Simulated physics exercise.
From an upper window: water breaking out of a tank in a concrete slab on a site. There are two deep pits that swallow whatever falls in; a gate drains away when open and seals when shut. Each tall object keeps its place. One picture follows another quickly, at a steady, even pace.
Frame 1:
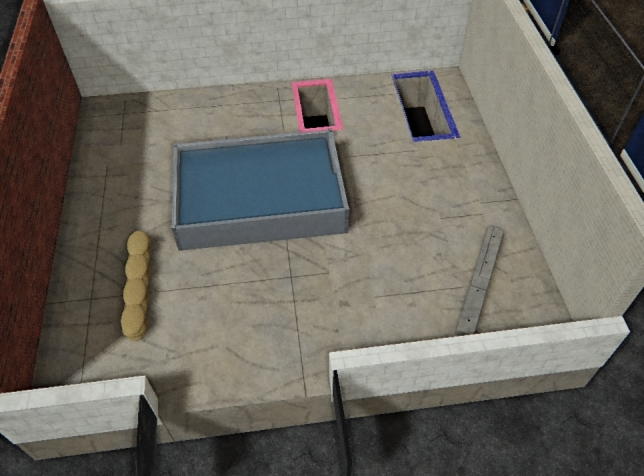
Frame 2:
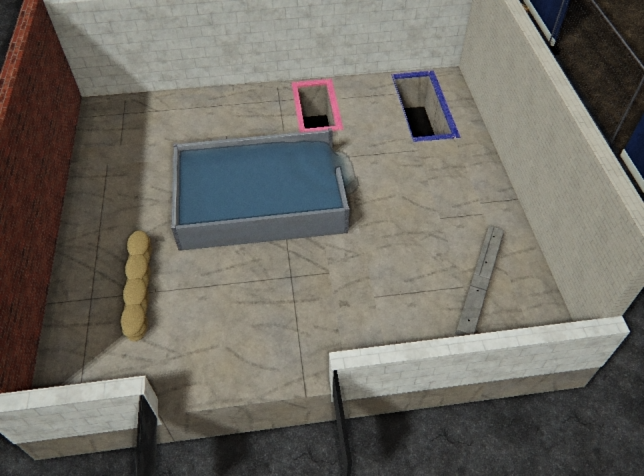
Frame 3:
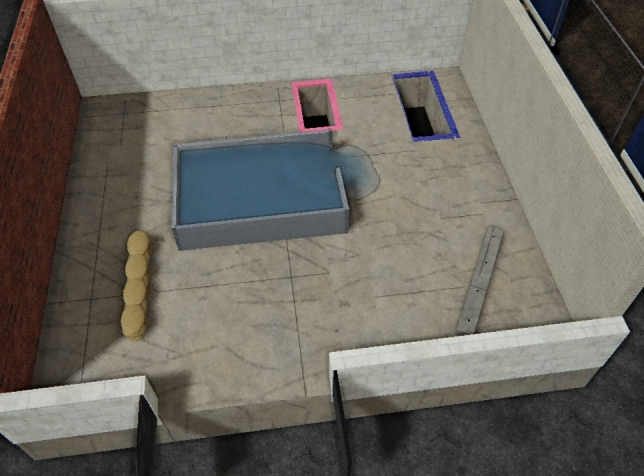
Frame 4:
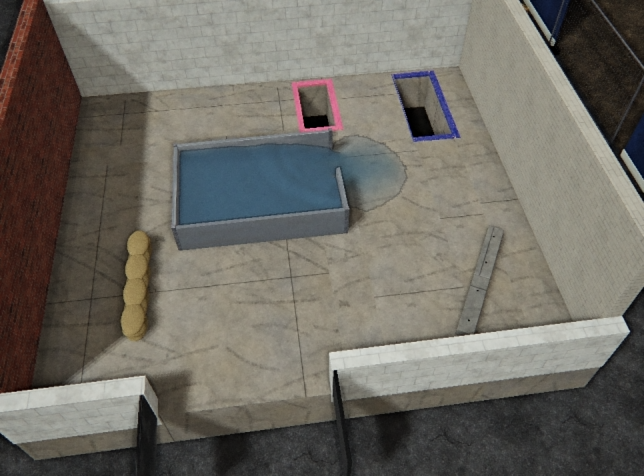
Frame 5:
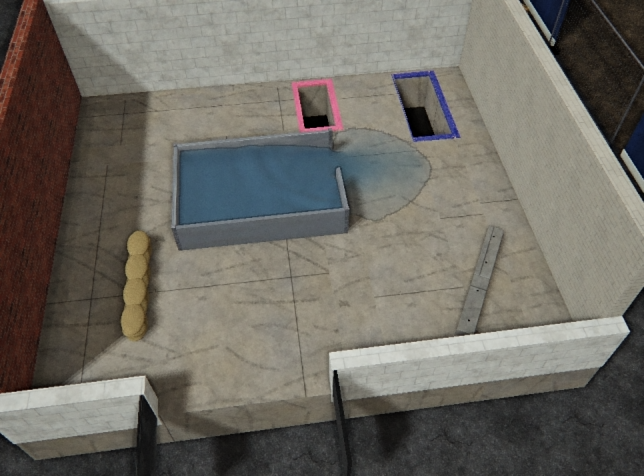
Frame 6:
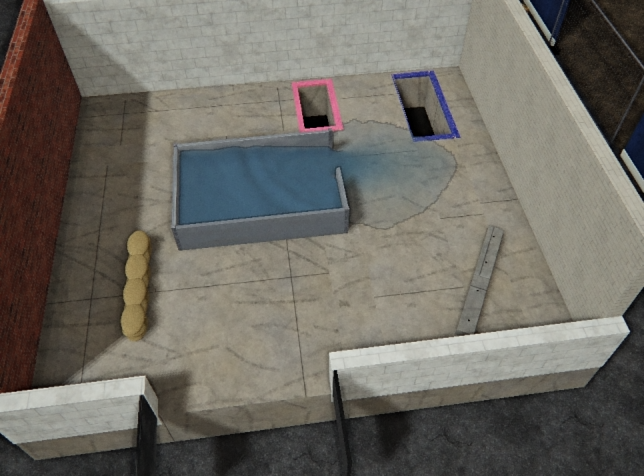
At the start, a rectangular tank of blue water sits whole and still on a walled slab, near pink-edged and blue-edged openings. Water then breaks out through a gap in its right side, and the wet patch spreads steadily rightward across the floor, growing into a broad rounded pool beside the blue-edged opening.
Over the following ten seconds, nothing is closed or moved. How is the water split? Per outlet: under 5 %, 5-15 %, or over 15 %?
One by one: The gate gets a mere sliver - short of five per cent; the pink pit gets a mere sliver - short of five per cent; the blue pit gets a sizeable chunk - beyond fifteen per cent.
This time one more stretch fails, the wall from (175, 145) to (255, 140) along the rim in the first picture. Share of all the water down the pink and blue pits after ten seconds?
Near enough: Pink 30 percent, blue 4 percent.
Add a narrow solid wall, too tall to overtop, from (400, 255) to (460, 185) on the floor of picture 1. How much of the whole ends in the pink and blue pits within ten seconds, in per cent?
Shares in percent - pink: 2; blue: 45.
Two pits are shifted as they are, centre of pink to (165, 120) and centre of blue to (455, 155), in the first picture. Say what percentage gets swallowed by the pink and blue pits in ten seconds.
Percentages by pit: Pink at 0, blue at 55.
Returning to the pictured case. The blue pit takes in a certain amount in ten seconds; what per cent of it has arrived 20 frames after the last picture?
About 35 %.
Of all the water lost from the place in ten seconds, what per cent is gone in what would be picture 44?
Approximately 65 %.
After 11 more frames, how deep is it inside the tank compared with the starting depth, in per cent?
My figure is about 68 in a hundred.
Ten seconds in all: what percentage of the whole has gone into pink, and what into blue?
0 in a hundred, then 38 in a hundred.
A moment on, water covers 15 % of the floor; the gate 0 %, the pink pit 0 %, the blue pit 2 %.
Next, water covers 20 % of the floor; the gate 0 %, the pink pit 0 %, the blue pit 6 %.
Then, water covers 25 % of the floor; the gate 0 %, the pink pit 0 %, the blue pit 14 %.
Later, water covers 35 % of the floor; the gate 0 %, the pink pit 0 %, the blue pit 26 %.
In the end, water covers 45 % of the floor; the gate 0 %, the pink pit 1 %, the blue pit 38 %.
